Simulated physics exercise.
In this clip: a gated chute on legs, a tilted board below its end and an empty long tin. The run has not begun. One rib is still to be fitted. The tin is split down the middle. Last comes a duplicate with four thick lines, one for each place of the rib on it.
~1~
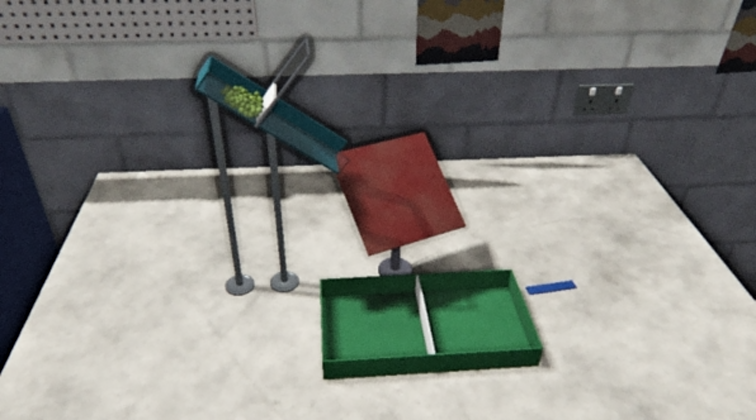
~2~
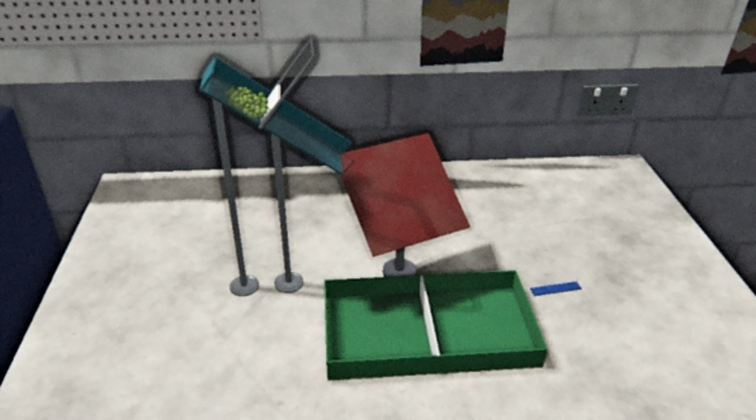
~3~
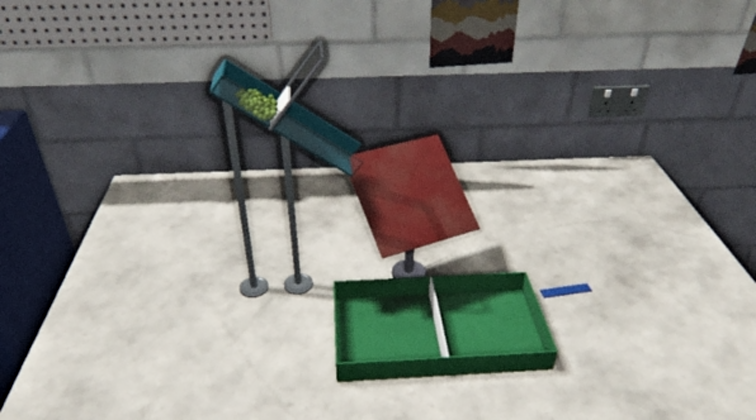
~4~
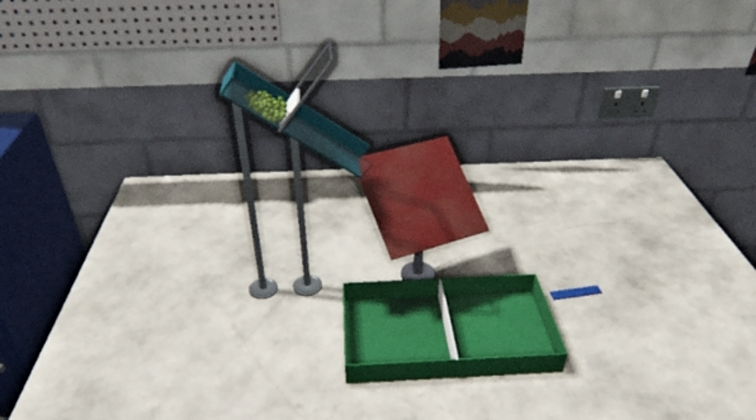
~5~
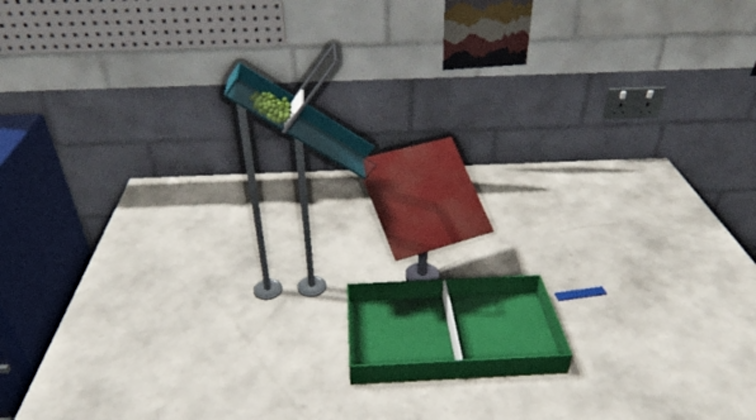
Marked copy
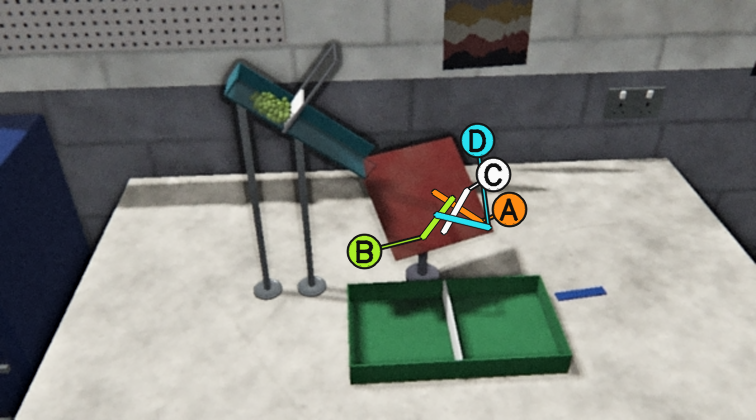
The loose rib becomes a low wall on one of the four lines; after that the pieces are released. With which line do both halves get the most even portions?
It is C.
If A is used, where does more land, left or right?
The right half.
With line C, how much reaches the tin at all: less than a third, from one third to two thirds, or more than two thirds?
Line C gives more than two thirds.
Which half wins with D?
The right half.
On the marked copy, line A from (434, 192) to (480, 221); line B from (452, 198) to (423, 236); line C from (467, 190) to (443, 231); line D from (436, 214) to (488, 227).
Choosing A, of what is caught, a small part in the left half, nearly all in the right.
Choosing B, of what is caught, nearly all in the left half, a small part in the right.
Choosing C, of what is caught, about two thirds in the left half, about a third in the right.
Choosing D, of what is caught, a small part in the left half, nearly all in the right.
